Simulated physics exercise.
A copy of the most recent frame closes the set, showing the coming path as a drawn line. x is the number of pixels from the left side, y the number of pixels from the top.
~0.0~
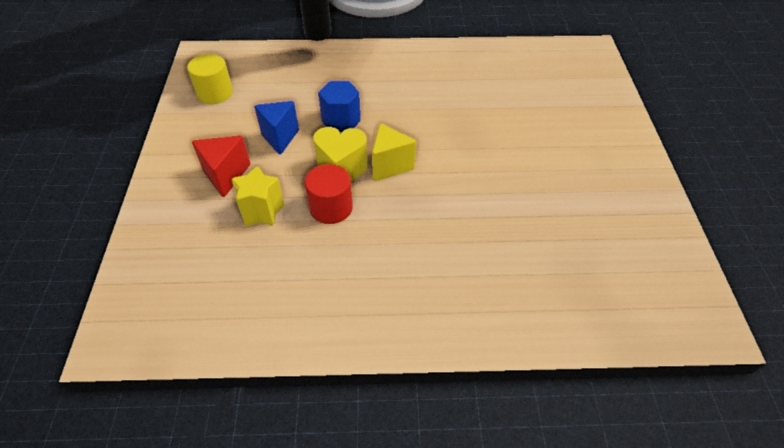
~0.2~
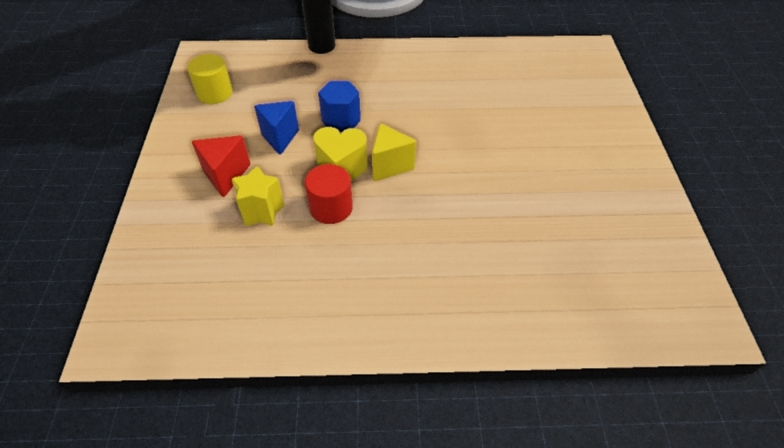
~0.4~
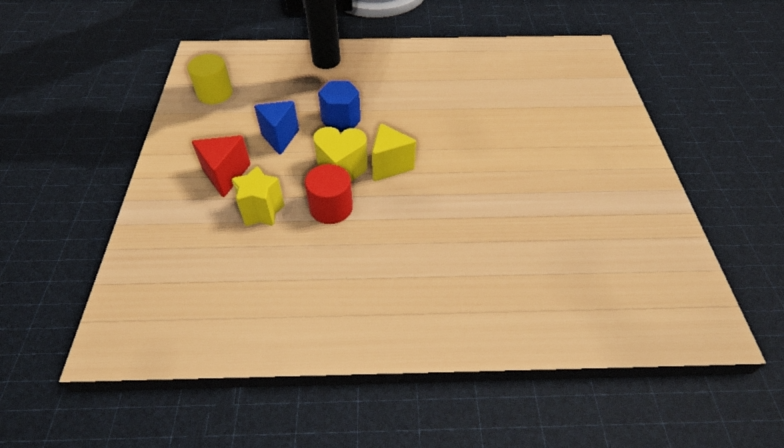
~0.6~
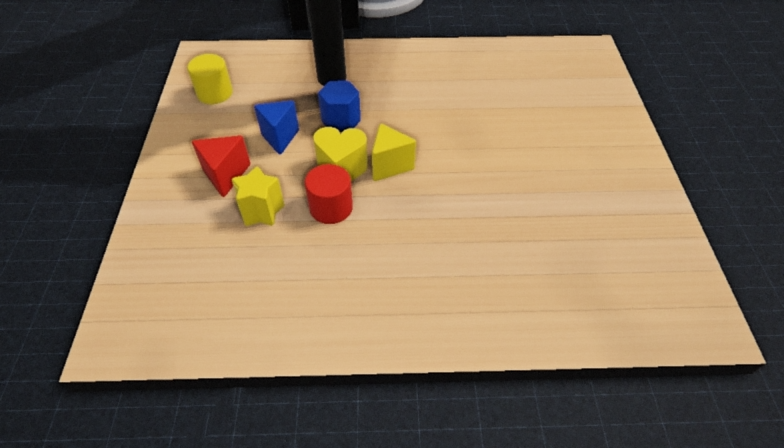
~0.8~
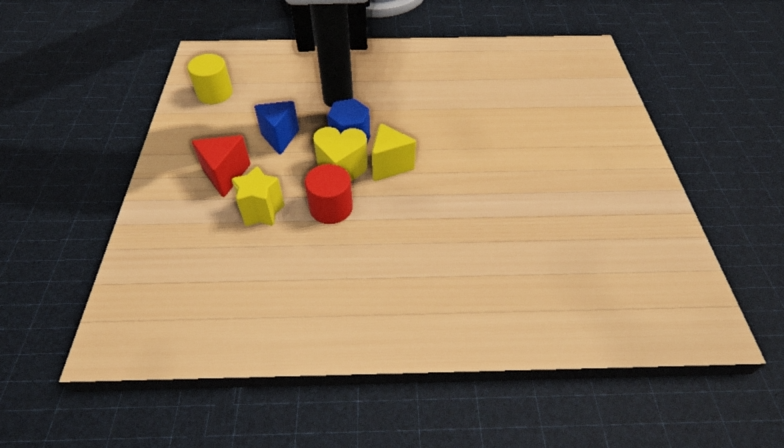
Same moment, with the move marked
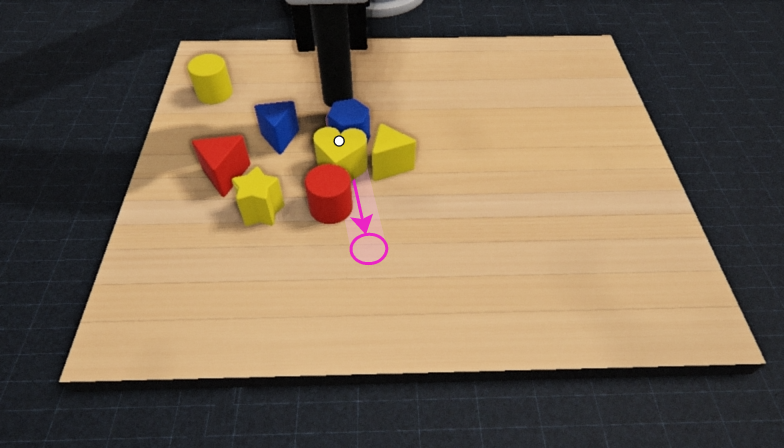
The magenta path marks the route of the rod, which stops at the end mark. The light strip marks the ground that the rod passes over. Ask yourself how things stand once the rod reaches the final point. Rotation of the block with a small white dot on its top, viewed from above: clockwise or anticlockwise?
Clockwise, from overhead.
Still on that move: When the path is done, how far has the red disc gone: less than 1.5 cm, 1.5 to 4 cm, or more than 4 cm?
Moves over 4 cm.
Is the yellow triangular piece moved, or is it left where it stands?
It is no longer where it was.
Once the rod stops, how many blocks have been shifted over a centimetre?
I predict three or more.
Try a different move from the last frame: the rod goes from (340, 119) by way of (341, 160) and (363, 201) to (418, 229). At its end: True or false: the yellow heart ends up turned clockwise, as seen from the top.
The statement is true.
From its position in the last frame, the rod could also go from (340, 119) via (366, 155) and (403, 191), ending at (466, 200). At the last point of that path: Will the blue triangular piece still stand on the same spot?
Yes, that is what happens.
The drawn path runs straight from (340, 119) to (369, 249); the dot is on the yellow heart.
On the path given first. One third of the way, rod (347, 138); red disc (317, 200); yellow heart (345, 173), turned 75° clockwise; blue six-sided block (375, 145), turned 50° anticlockwise; yellow triangular piece (412, 149).
Two thirds of the way, rod (357, 181); red disc (300, 224); yellow heart (343, 207), turned 95° clockwise; blue six-sided block (394, 165), turned 90° anticlockwise; yellow triangular piece (427, 155), turned 20° anticlockwise.
At the end, rod (368, 231); red disc (286, 236); yellow heart (332, 247), turned 150° clockwise; blue six-sided block (394, 165), turned 90° anticlockwise; yellow triangular piece (427, 155), turned 20° anticlockwise.
